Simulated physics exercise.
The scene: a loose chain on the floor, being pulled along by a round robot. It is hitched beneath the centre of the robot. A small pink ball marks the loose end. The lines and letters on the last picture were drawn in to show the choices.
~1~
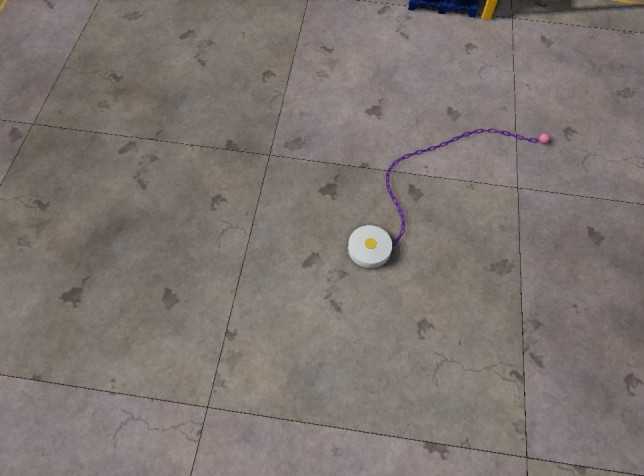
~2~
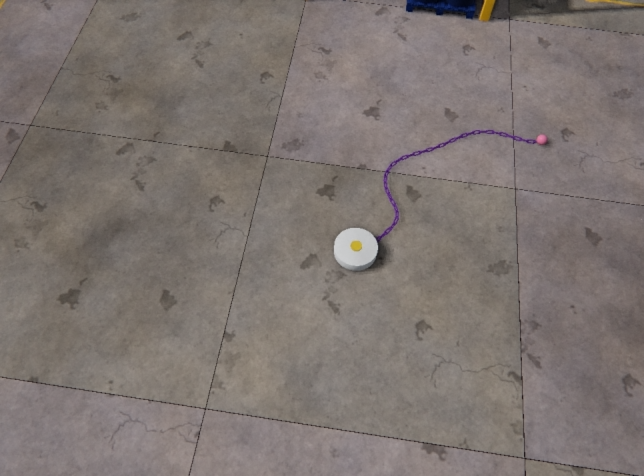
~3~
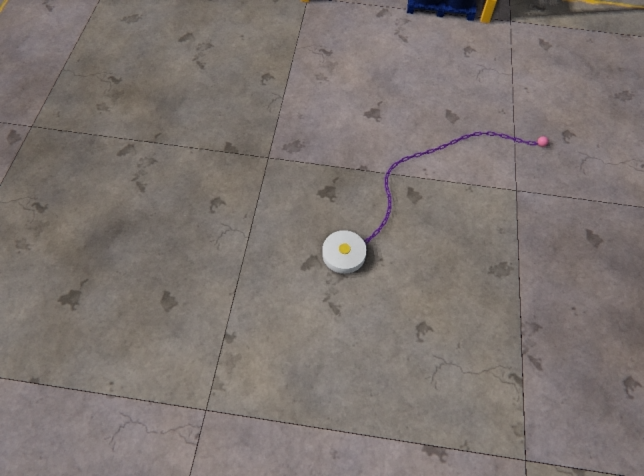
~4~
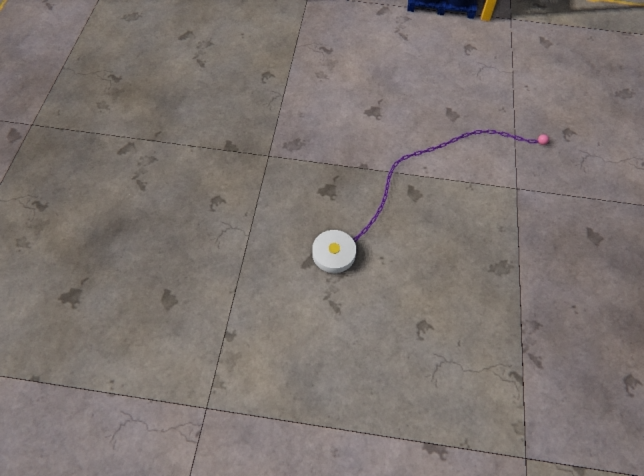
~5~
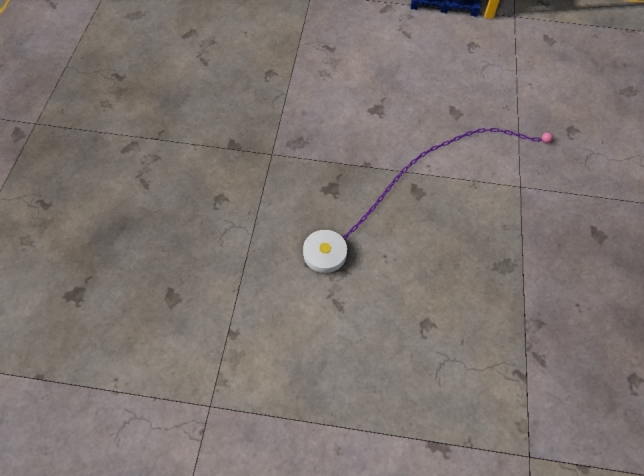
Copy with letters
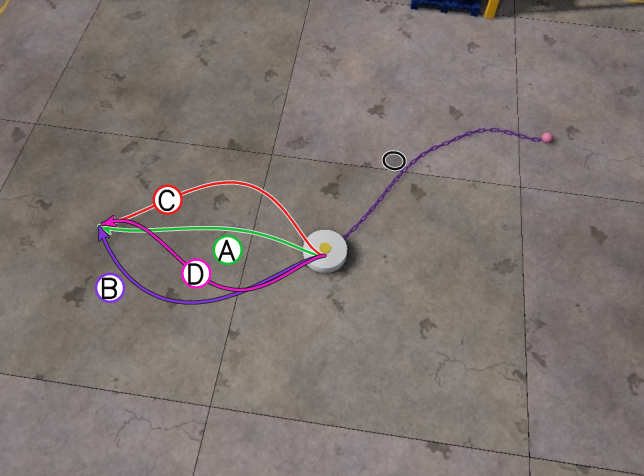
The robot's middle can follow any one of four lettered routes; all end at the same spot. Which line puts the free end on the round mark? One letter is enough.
C.
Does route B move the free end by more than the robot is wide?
On that route, yes.
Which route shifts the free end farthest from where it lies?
Route B.
On the copy, A from (325, 255) via (214, 228) to (99, 226); B from (325, 255) via (191, 303) to (100, 227); C from (325, 255) via (231, 182) to (103, 225); D from (325, 255) via (205, 279) to (103, 224); the ring at (394, 161).
On C. First, robot (262, 187), middle of the chain (408, 166), free end (538, 137).
Then, robot (168, 195), middle of the chain (321, 172), free end (460, 147).
Finally, robot (97, 222), middle of the chain (256, 188), free end (397, 157); the free end is on the ring.
By contrast, A leaves the free end at (402, 172); B leaves the free end at (398, 193); D leaves the free end at (405, 187).
